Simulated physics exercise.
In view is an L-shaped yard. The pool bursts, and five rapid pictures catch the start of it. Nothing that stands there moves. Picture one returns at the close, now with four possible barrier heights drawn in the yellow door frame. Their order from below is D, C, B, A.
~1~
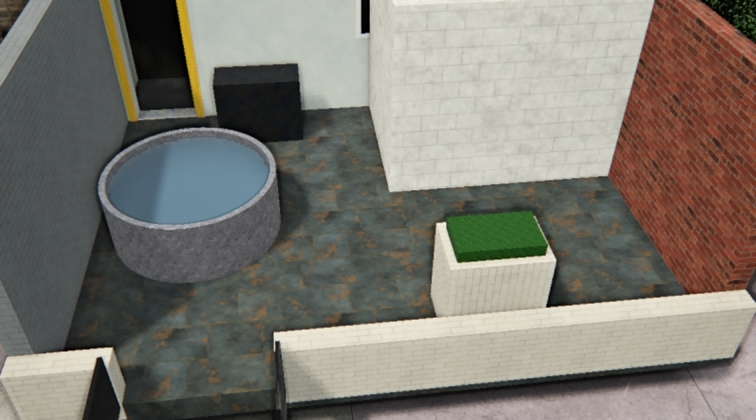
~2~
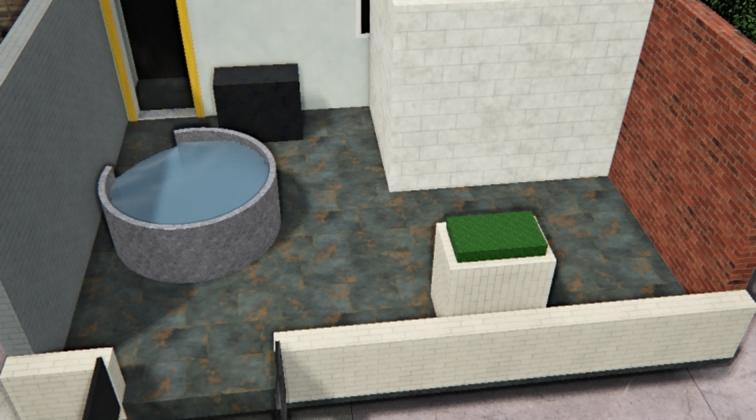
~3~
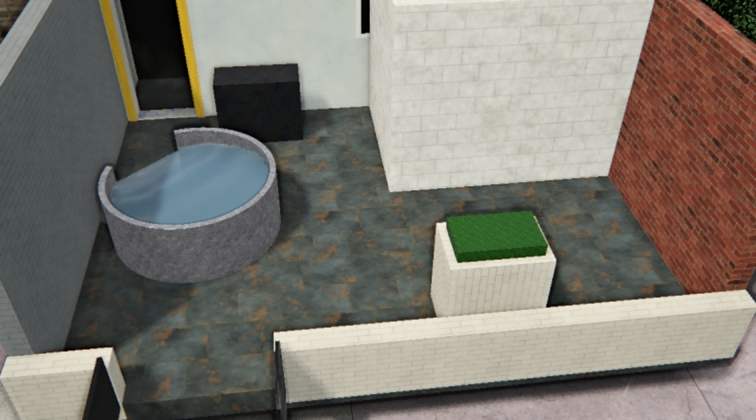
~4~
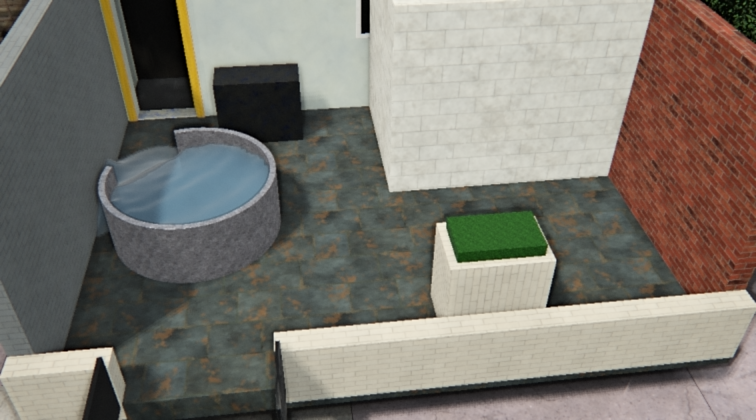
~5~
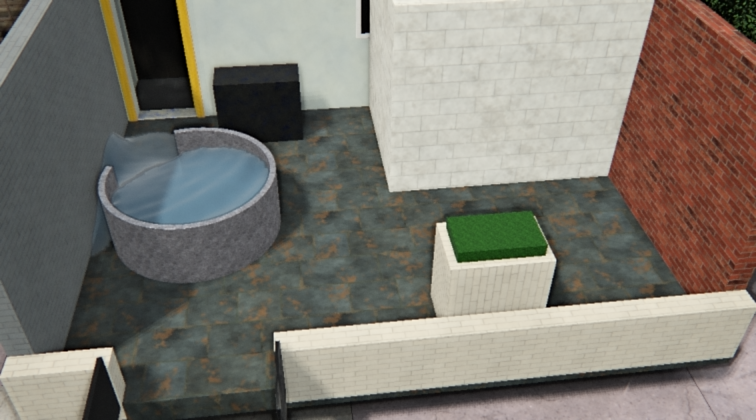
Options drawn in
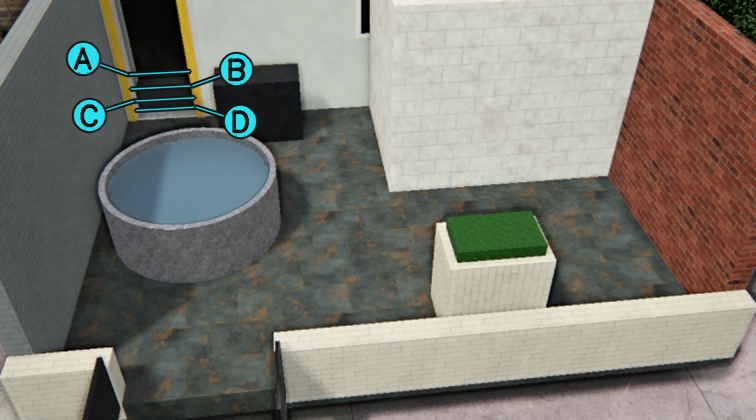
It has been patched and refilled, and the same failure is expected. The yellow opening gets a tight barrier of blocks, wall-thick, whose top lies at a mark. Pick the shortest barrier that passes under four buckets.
The answer is line B.
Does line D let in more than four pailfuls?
Yes.
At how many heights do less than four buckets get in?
Two of them.
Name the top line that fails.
That is line C.
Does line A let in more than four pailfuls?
No.
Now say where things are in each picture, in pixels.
Water in the pool at rest, its middle at (190, 179); foot of the yellow doorway at (168, 118); open gate at (193, 337).
Water covers 1 % of the ground, its front hidden from here.
Water covers 3 % of the ground, its front hidden from here.
Water covers 6 % of the ground, its front hidden from here.
Water covers 8 % of the ground and shows as far out as (124, 139).
On the marked copy, A at (158, 73); B at (161, 87); C at (164, 99); D at (166, 108); from the bottom up D, C, B, A.
With A, nothing gets over.
With B, a splash gets over, under a bucket.
With C, about 13 bucketfuls get in.
With D, dozens of bucketfuls pour in.
